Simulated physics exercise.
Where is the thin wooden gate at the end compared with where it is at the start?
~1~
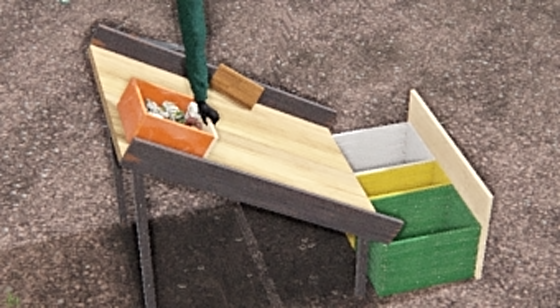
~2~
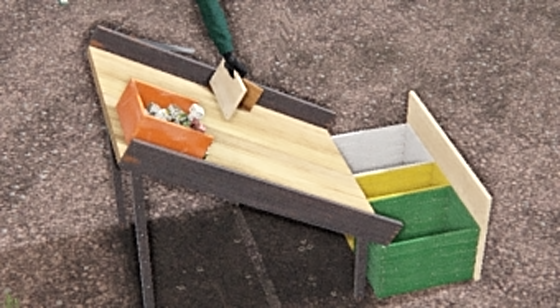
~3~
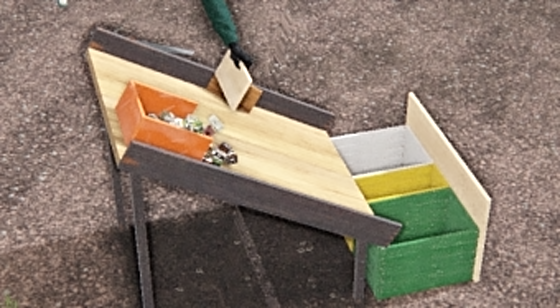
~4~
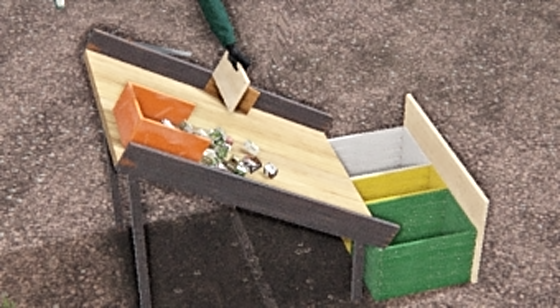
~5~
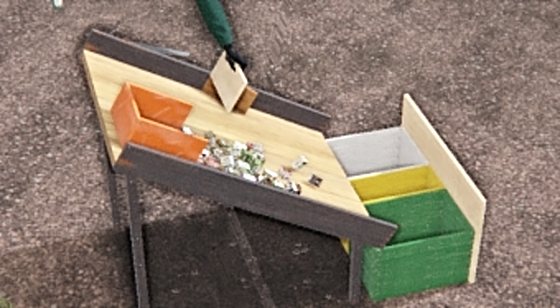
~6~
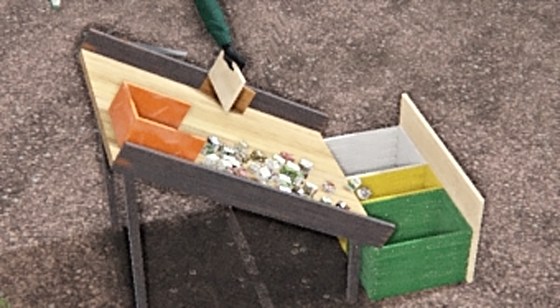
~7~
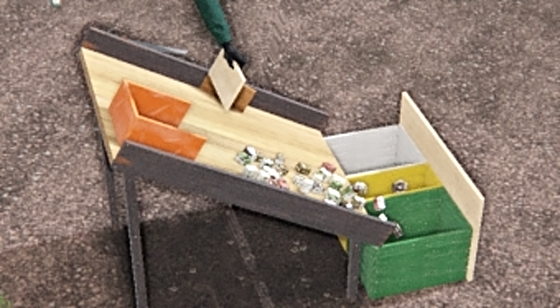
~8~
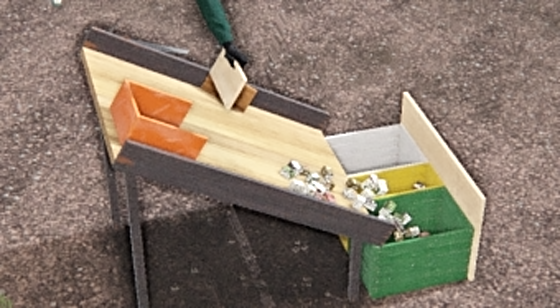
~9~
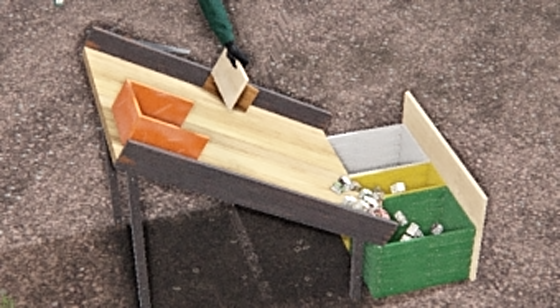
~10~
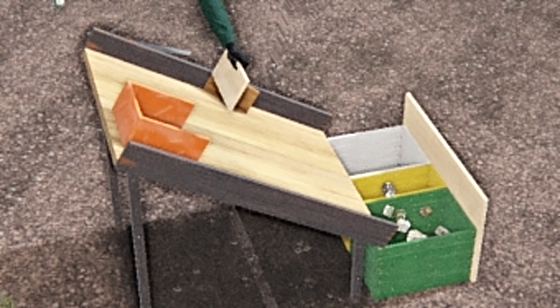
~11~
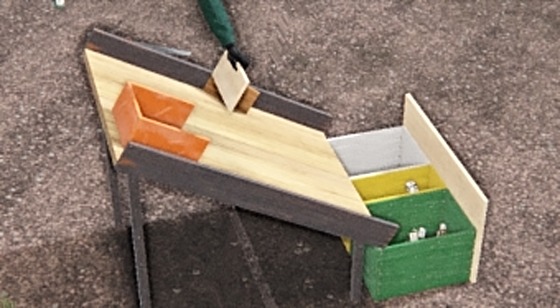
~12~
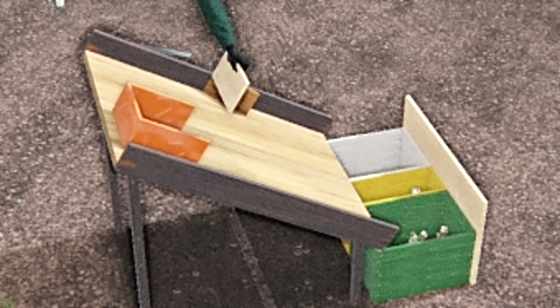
At the start the gate is at the side of the orange pen, holding the cartons in. At the end it is farther up and slightly to the right, held by the green-sleeved arm near the far rail, clear of the pen.
An orange pen full of small, pale cartons sits at the upper left of a sloping wooden table with dark rails, seen from above on rough grey-brown ground. White, yellow and green totes stand beyond its lower right end, and an angled board is fixed near the far rail. A green-sleeved arm pulls a thin wooden gate up and away from the pen, then holds it still. The cartons spill out, spread into a loose stream and slide down to the right. They drop into the yellow and green totes, mostly the green, leaving the pen and table bare and the white tote seemingly empty.
